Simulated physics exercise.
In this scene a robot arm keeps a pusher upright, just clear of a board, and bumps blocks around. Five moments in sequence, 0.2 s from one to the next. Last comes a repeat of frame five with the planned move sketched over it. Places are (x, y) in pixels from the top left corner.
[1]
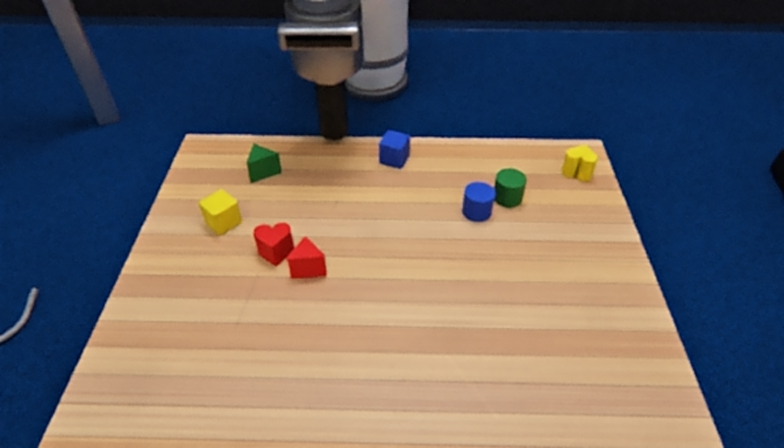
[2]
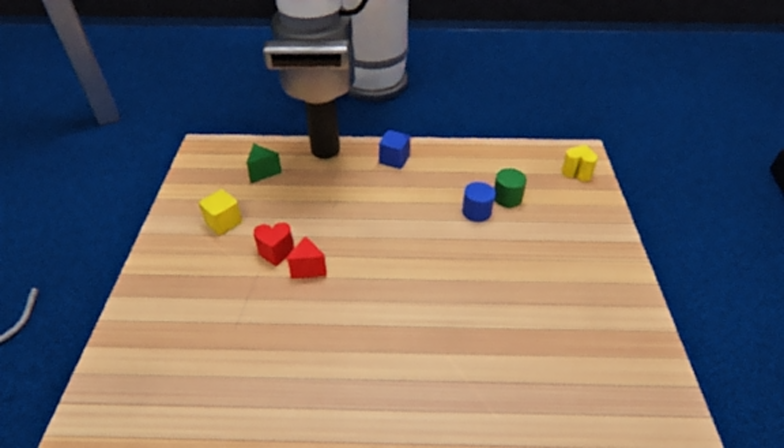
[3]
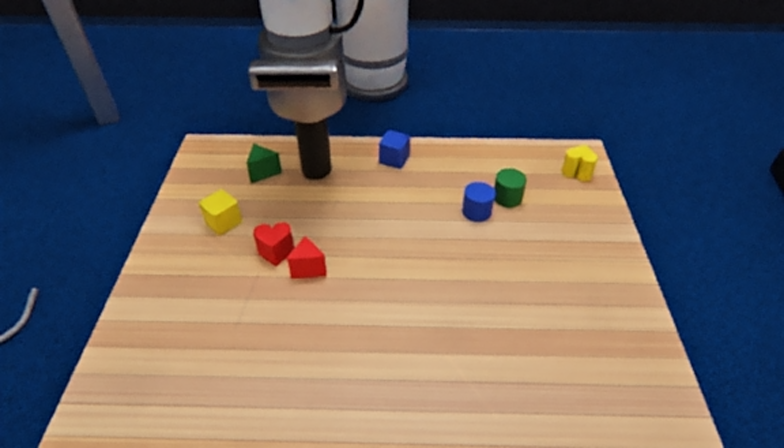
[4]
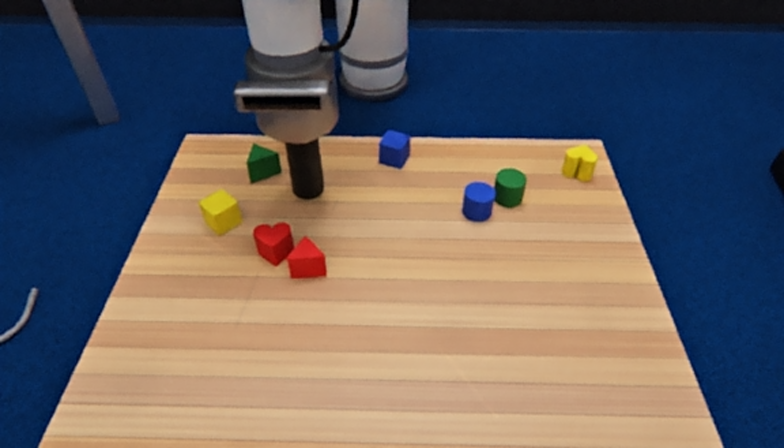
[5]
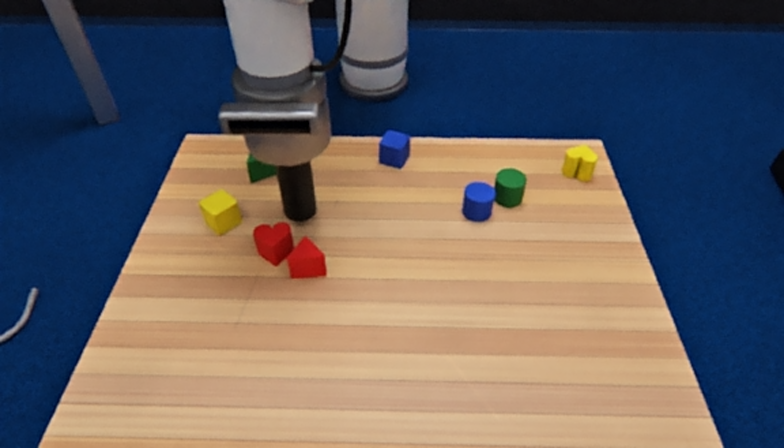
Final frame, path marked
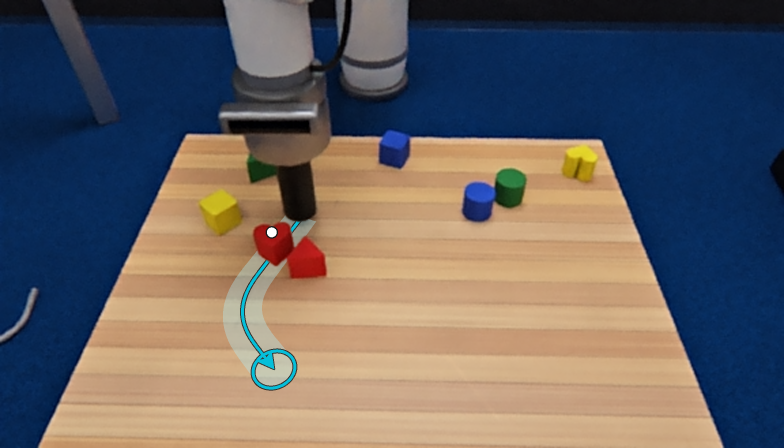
On a striped wooden board, a robot arm moved its dark, rounded tip from the back edge toward the red heart and triangle, passing the green block, while all the colored blocks stayed still.
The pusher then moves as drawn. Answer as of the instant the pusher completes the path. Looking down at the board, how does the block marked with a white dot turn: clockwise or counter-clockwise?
Looking from above, the answer is clockwise.
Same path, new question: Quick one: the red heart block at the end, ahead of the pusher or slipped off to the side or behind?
It is off to the side or behind.
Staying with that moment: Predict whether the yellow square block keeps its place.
The result: It stays put.
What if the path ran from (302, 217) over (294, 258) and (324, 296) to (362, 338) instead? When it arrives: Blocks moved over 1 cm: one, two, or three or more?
Blocks moved: Two.
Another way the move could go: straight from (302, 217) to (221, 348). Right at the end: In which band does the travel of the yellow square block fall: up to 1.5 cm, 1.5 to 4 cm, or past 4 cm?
Travel: Within 1.5 cm.
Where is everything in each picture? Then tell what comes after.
Lower end of the pusher at (335, 132), tops of blocks, yellow square block at (218, 202), red heart block at (272, 232), red triangle at (306, 250), in the first frame.
Pusher at (326, 150), blocks as before, in the second frame.
Pusher at (317, 169), blocks as before, in the third frame.
Pusher at (309, 189), blocks as before, in the fourth frame.
Pusher at (301, 211), yellow square block at (218, 202), red heart block at (272, 232), red triangle at (306, 250), in the fifth frame.
The drawn path runs from (302, 217) via (268, 261) and (243, 315), ending at (274, 369); the dot is on the red heart block.
The first path, step by step. One third of the way, pusher at (266, 255); red heart block at (244, 263), turned 35° clockwise.
Two thirds of the way, pusher at (241, 309); red heart block at (210, 318), turned 45° clockwise.
At the end, pusher at (272, 363); yellow square block not moved; red heart block at (207, 327), turned 70° clockwise; red triangle not moved.
